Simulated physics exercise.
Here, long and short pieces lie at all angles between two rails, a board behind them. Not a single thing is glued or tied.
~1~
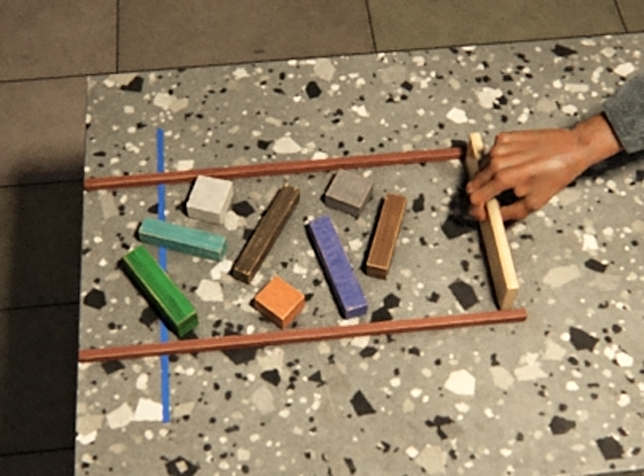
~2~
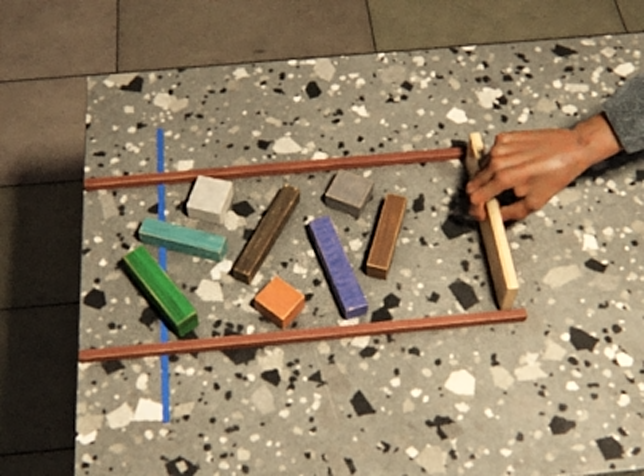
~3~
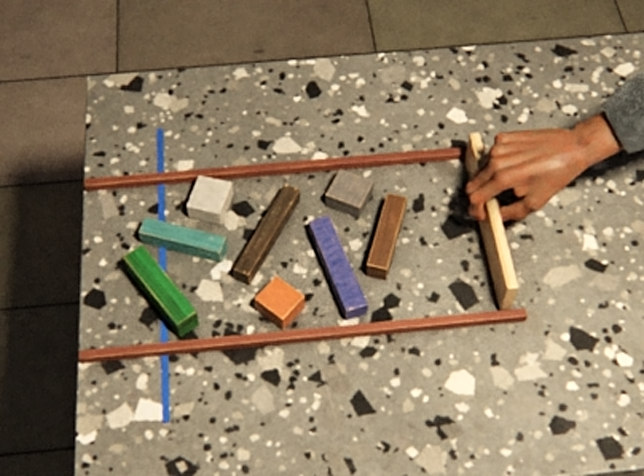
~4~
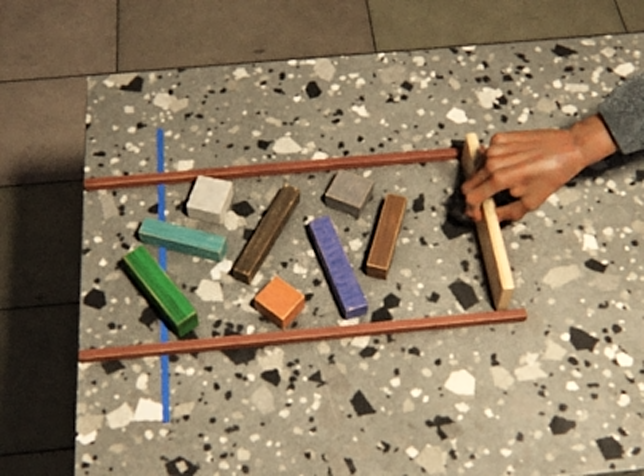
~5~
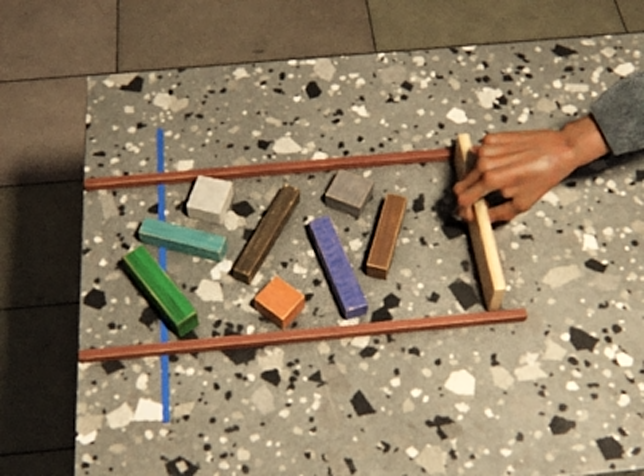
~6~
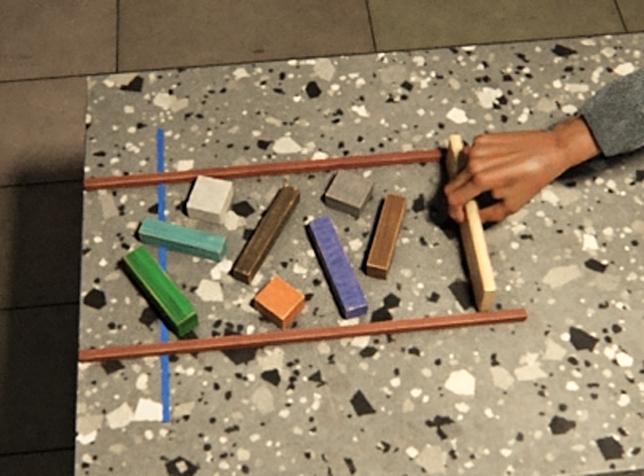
At the start, a hand holds a pale wooden board upright between two reddish rails, to the right of scattered colored sticks and blocks, and stays still. Then the hand slides the board a short way left, while the pieces, some beside a blue tape line, remain unmoved.
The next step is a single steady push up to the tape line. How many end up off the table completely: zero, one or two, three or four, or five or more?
The push is going to knock off a lone one or a pair.
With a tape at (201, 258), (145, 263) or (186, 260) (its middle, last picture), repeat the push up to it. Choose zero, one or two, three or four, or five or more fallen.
Going tape by tape, I get zero, then either three or four, then none.
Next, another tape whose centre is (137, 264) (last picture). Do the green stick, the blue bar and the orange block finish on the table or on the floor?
The green stick falls, the blue bar stays on, the orange block tumbles off.
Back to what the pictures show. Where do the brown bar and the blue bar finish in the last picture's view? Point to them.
In the last picture the brown bar sits around (151, 260) and the blue bar around (129, 288).
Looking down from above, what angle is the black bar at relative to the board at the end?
I'd estimate about 5 degrees.
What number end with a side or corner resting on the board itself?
My count gives 2.
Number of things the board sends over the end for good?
Count of fallen: 2.
Early on, none off yet; green stick at rest near (161, 290); turquoise bar at rest near (183, 240); white block at rest near (210, 200).
Finally, the number that fall off is one or two; lost, turquoise bar and green stick.
